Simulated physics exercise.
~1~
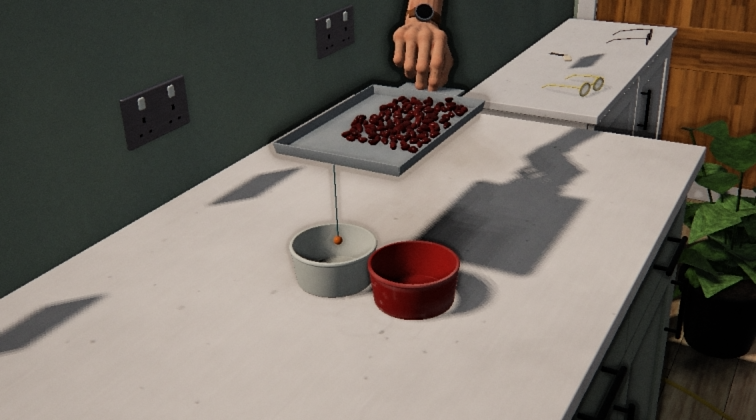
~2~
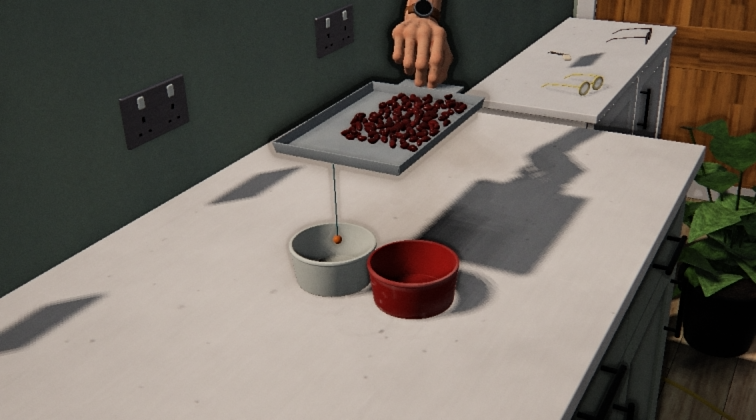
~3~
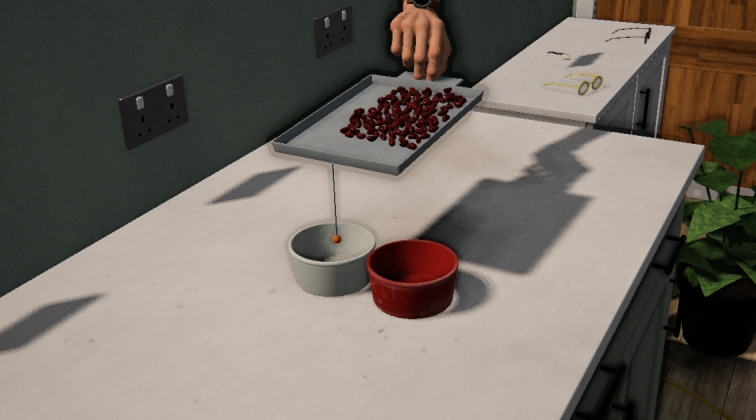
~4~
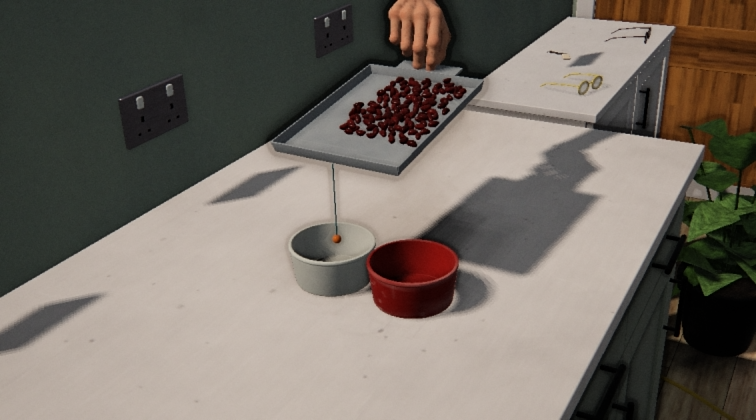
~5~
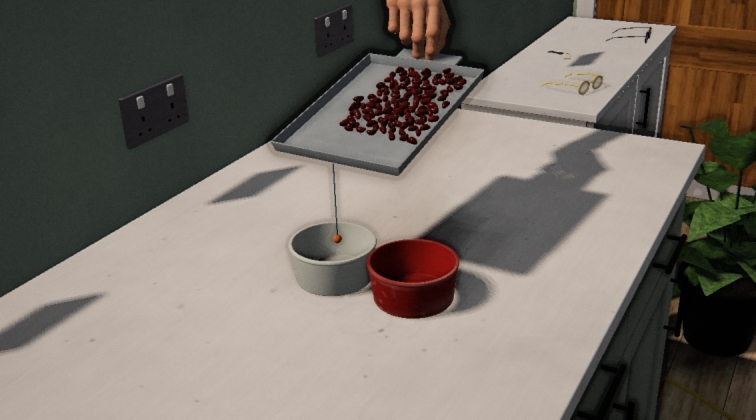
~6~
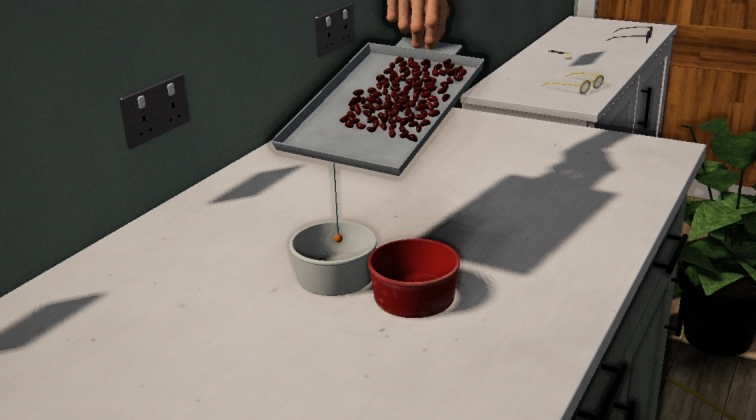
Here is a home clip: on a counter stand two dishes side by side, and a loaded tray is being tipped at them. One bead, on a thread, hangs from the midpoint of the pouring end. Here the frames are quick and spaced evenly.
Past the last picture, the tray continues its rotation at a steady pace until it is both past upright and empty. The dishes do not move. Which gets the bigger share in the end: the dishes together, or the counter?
Between them the dishes get the lesser amount.
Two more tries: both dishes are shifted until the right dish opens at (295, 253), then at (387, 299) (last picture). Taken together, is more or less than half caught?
Well, not up to half at the first spot and in excess of half at the second.
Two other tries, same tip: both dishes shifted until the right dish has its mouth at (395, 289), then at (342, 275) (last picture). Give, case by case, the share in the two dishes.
90% for the first placement, 80% for the second.
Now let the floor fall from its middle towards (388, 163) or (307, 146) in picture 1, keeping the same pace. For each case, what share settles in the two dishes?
Near 70 % and 40 %.
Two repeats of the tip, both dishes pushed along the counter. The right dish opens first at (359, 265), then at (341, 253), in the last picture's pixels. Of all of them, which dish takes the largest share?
It comes out as the one to the right in the first try and the one to the right in the second.
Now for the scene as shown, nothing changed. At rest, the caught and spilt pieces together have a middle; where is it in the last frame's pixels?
Somewhere around (334, 322) in the final view.
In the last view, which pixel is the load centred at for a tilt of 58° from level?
The middle of the pieces shows up near (358, 133).
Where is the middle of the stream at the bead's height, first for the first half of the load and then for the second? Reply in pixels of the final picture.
(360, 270), then (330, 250).
Shortly afterwards, tray tipped steeply; all but a few on the tray; only a few in the air.
Next, tray tipped right over; all but a few on the tray; a little outside both; only a few in the air.
Some moments later, tray tipped past a quarter turn; a little in the right dish; only a few in the left dish; the bulk outside both.
In the end, tray tipped past a quarter turn; a little in the right dish; only a few in the left dish; the bulk outside both.
